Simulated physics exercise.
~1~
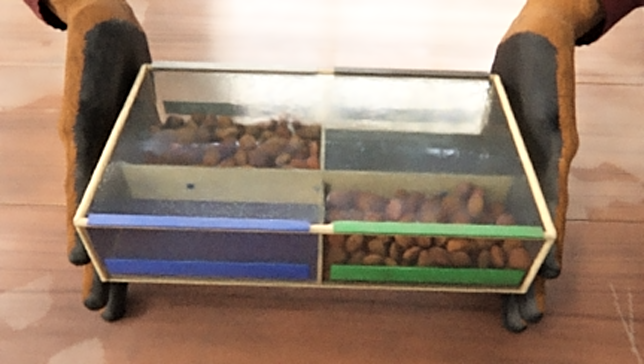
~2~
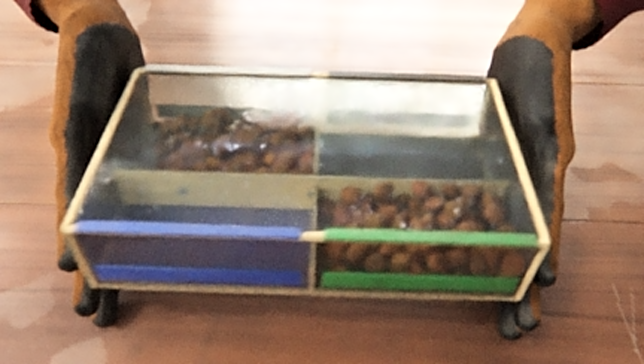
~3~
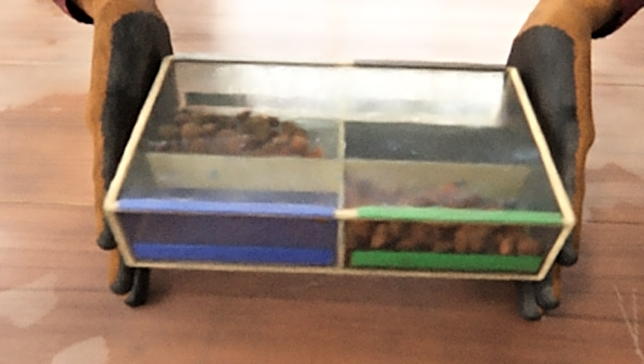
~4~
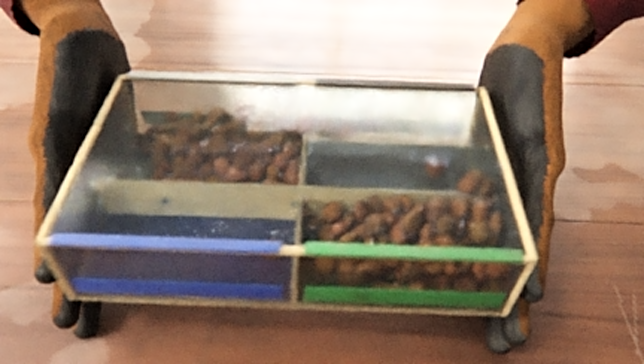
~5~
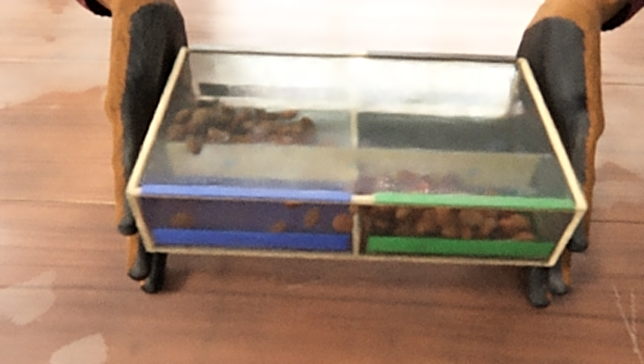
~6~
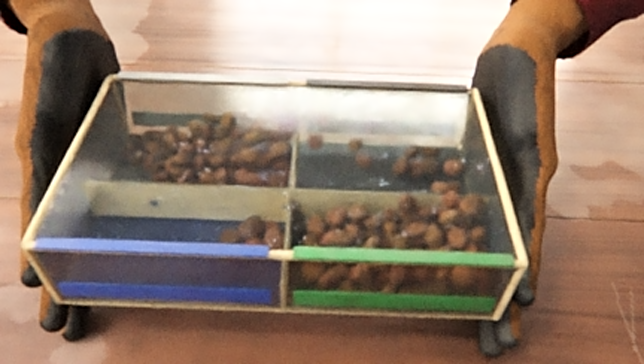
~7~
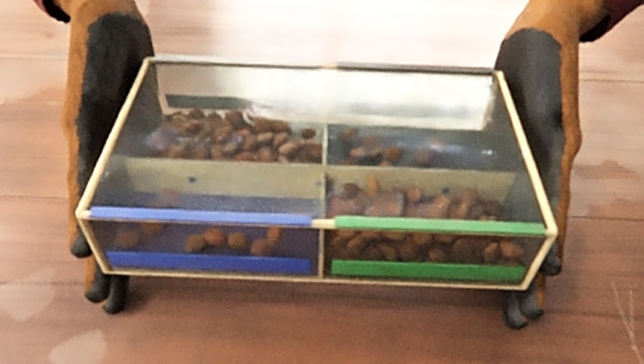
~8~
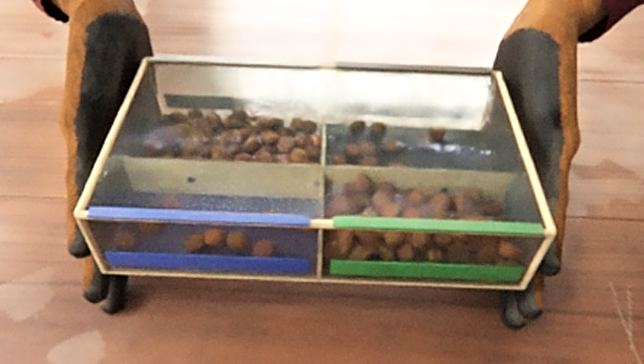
Brown pellets in a clear-lidded box shaken by gloved hands spill thinly into two emptier compartments.
